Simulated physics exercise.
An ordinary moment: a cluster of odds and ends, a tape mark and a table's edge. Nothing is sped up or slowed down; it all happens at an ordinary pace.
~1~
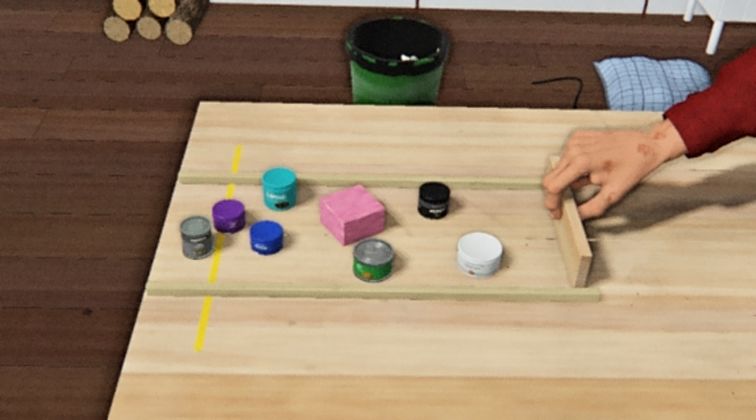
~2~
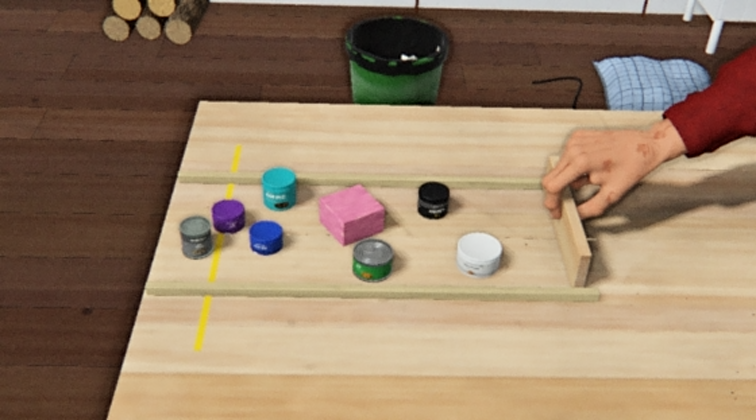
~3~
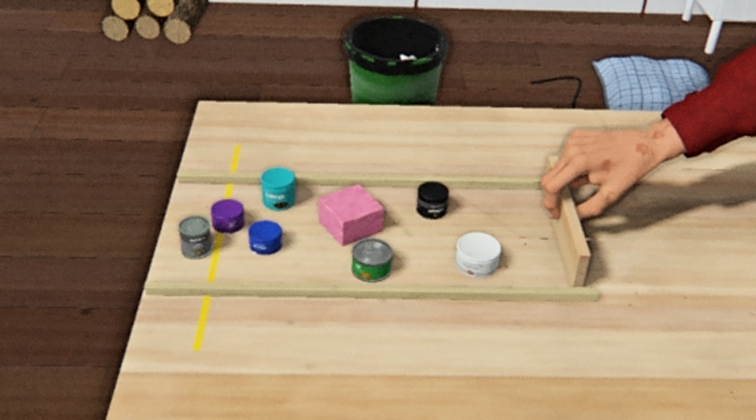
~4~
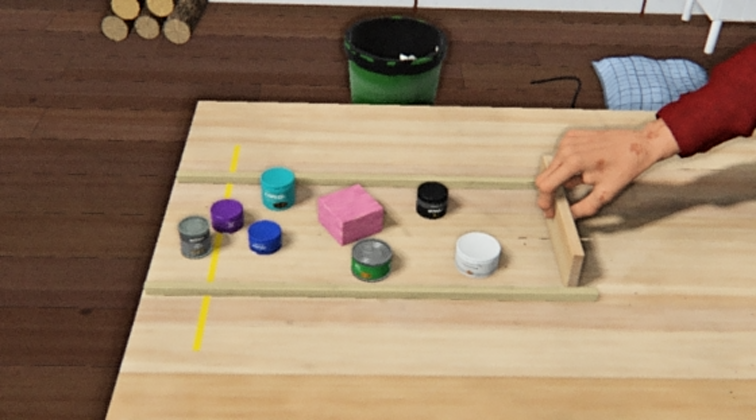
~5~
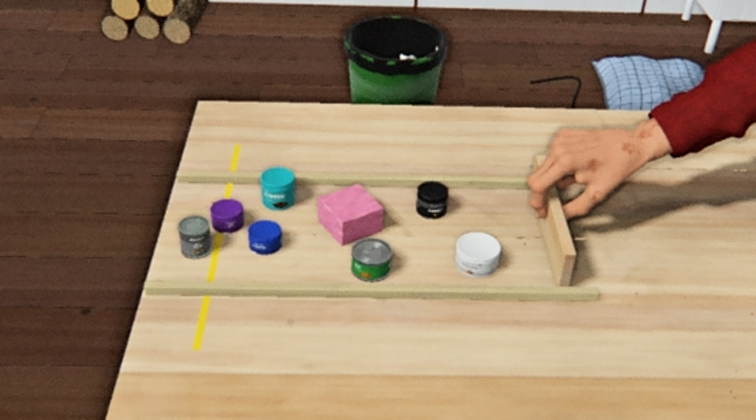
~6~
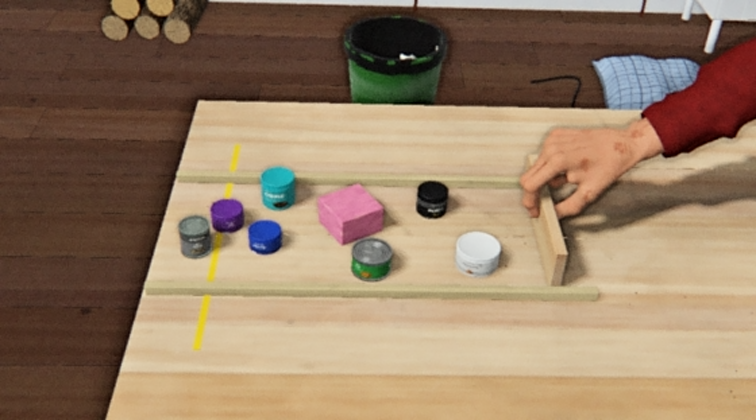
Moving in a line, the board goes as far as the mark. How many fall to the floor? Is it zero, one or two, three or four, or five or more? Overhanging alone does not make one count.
I would say one or two.
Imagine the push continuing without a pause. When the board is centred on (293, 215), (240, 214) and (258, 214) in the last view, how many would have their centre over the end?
0; 1; 0.
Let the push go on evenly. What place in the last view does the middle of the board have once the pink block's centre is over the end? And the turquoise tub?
Near (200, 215), then near (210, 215).
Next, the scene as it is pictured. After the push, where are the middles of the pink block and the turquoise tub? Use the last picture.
Final centres, first then second: (187, 211), (182, 181).
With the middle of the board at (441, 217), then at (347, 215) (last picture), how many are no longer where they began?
Tally: 2; 4.
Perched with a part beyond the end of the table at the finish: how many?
4 of them.
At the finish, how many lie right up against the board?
3.
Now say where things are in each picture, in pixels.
The first picture shows grey pot (197, 238); purple tub (229, 217); blue tub (267, 238); board (566, 220); tape (222, 233).
The second picture shows purple tub (229, 217); turquoise tub (279, 190).
The third picture shows blue tub (265, 238); black tub (433, 201).
The fourth picture shows grey pot (195, 237); white tub (477, 255).
The fifth picture shows purple tub (227, 216); green pot (371, 260).
The sixth picture shows grey pot (195, 237); purple tub (227, 216); blue tub (265, 237); board (544, 219); tape (220, 232).
Soon after, none off yet; grey pot at rest near (195, 237); purple tub at rest near (227, 216); blue tub at rest near (265, 237).
Then, none off yet; grey pot at rest near (195, 237); purple tub at rest near (227, 216); blue tub moving near (257, 240).
At rest, the number that fall off is one or two; fallen, purple tub and grey pot.
